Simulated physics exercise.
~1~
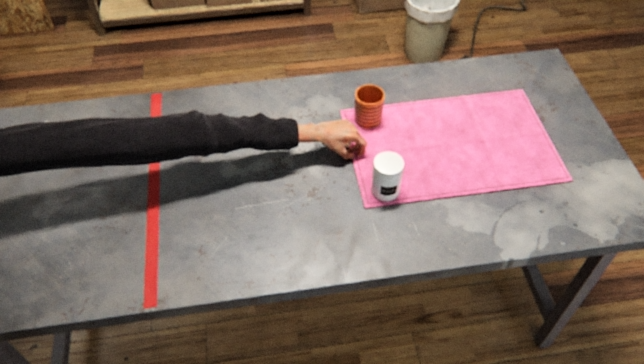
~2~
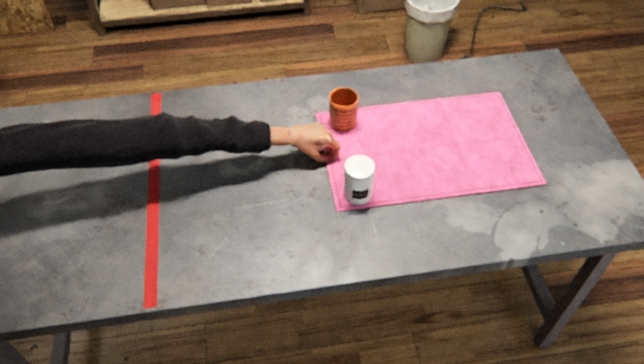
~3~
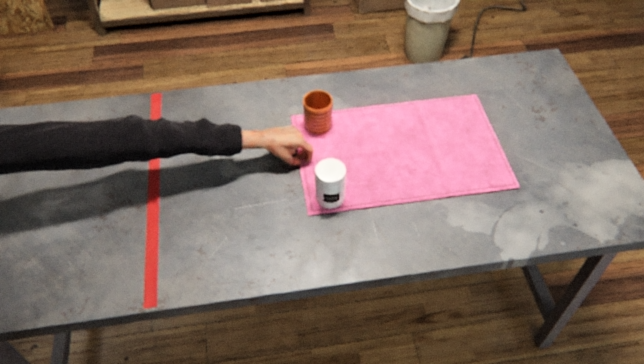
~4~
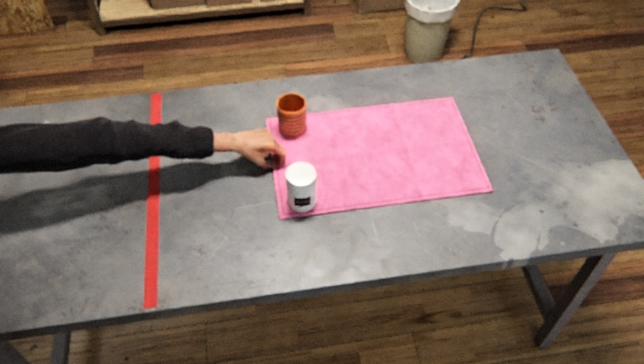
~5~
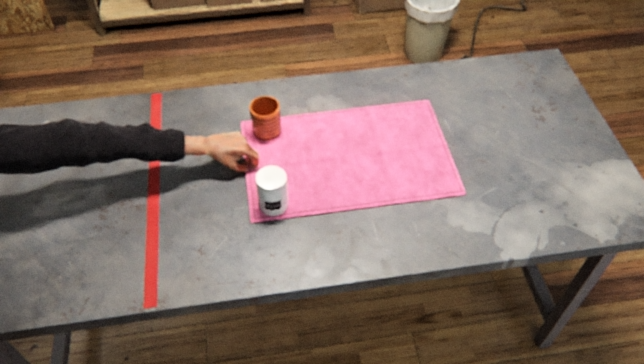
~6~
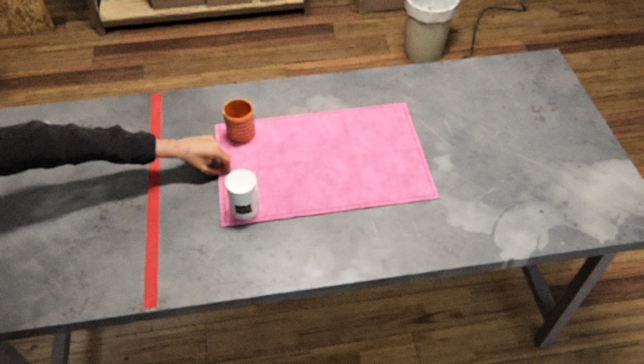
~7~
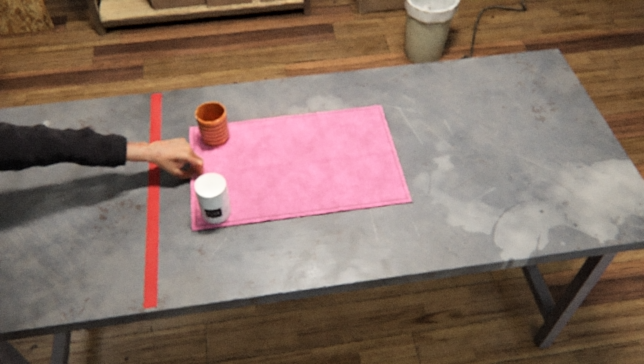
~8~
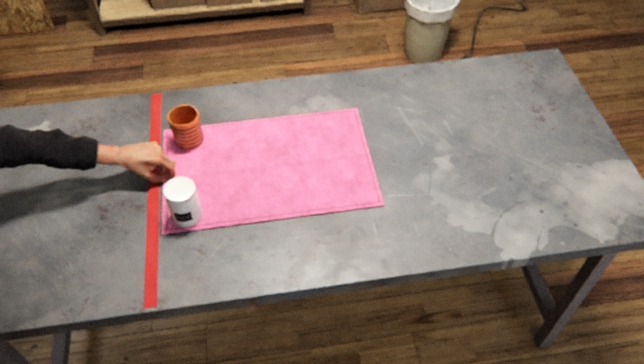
The video shows a hand pulling a pink cloth leftward across a gray workbench, carrying an upright white jar and an orange mug near its left edge. The cloth's hem reaches a strip of red tape, with both items still standing on the cloth.
